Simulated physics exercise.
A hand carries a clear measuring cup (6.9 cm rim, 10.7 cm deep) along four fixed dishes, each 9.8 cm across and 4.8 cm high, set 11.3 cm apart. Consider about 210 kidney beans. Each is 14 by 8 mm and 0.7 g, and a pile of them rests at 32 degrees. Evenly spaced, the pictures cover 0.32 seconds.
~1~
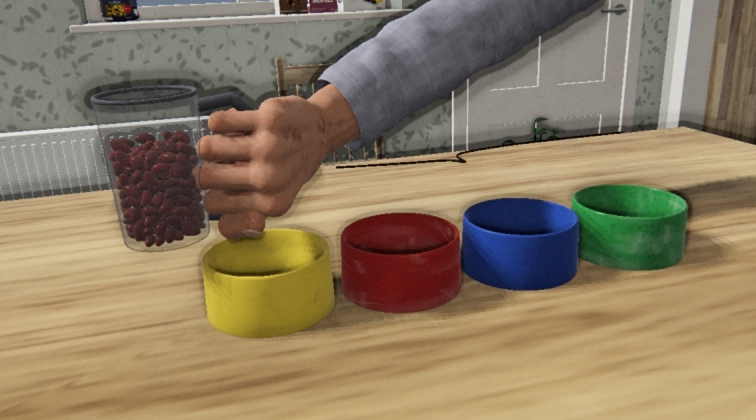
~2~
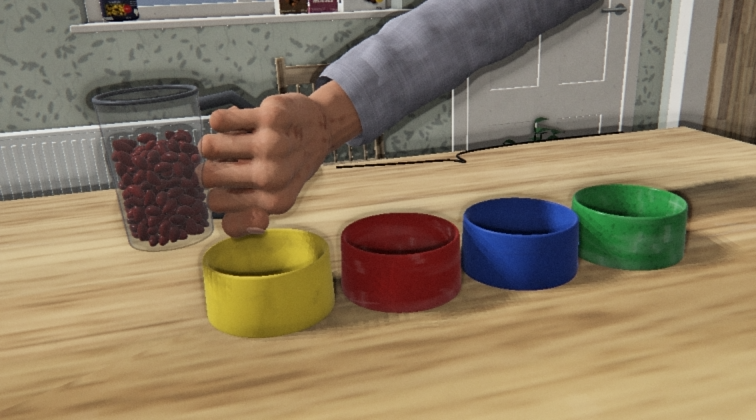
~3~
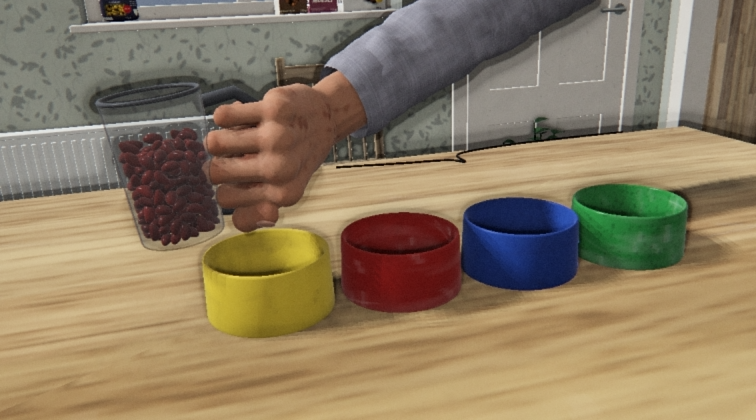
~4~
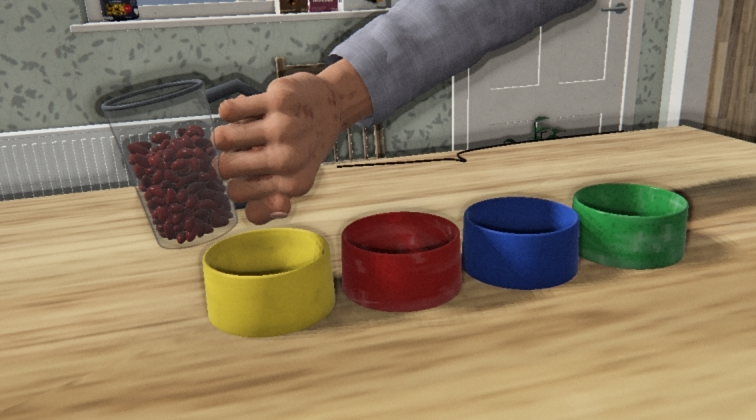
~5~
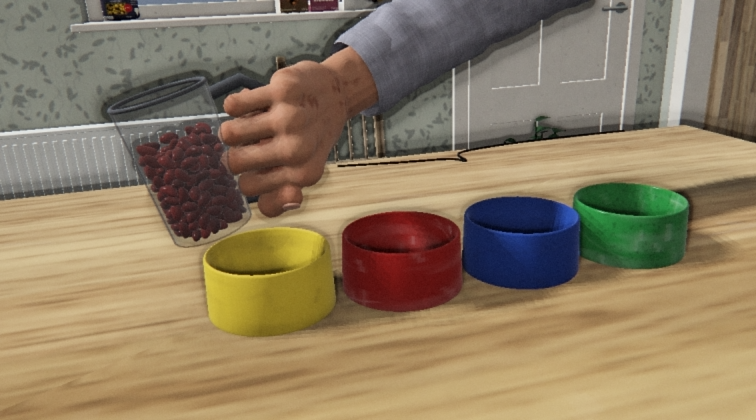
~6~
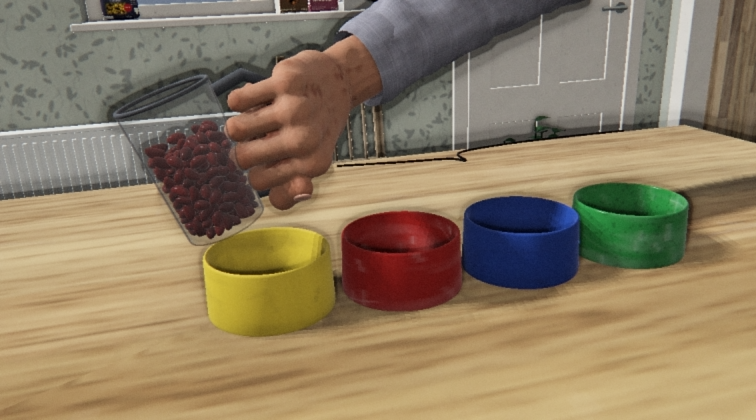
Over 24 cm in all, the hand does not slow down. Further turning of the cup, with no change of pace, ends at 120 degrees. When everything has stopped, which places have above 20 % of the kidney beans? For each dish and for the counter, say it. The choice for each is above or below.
In the end red: Ends up with more than a fifth, blue: Ends up with a fifth or less, green: Ends up with a fifth or less, yellow: Ends up with more than a fifth, counter: Ends up with more than a fifth.
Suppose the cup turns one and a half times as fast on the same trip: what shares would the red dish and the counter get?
Then red 0 and counter 0.
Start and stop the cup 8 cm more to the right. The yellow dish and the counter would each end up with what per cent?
Then the yellow dish would get 0 and the counter 10.
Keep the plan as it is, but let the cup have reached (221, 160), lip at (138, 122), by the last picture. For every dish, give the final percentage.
Per cent kept: Red 100, blue 0, green 0, yellow 0.
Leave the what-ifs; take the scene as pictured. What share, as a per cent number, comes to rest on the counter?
About 35 percent.
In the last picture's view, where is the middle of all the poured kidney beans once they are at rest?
Roughly pixel (343, 283).
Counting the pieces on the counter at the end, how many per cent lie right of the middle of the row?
It's close to 0 in a hundred.
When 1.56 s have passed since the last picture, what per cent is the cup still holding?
40 %.
Then, 0.94 s after the last picture, tilt 84 degrees; cup holds 100 %.
Then, 1.56 s after the last picture, tilt 120 degrees; cup holds 40 %, red 10 %, yellow 25 %.
Then, 2.23 s after the last picture, tilt 120 degrees; cup holds 0 %, red 35 %, yellow 30 %.
In the end, red 35 %, blue 0 %, green 0 %, yellow 30 %, counter 35 %.
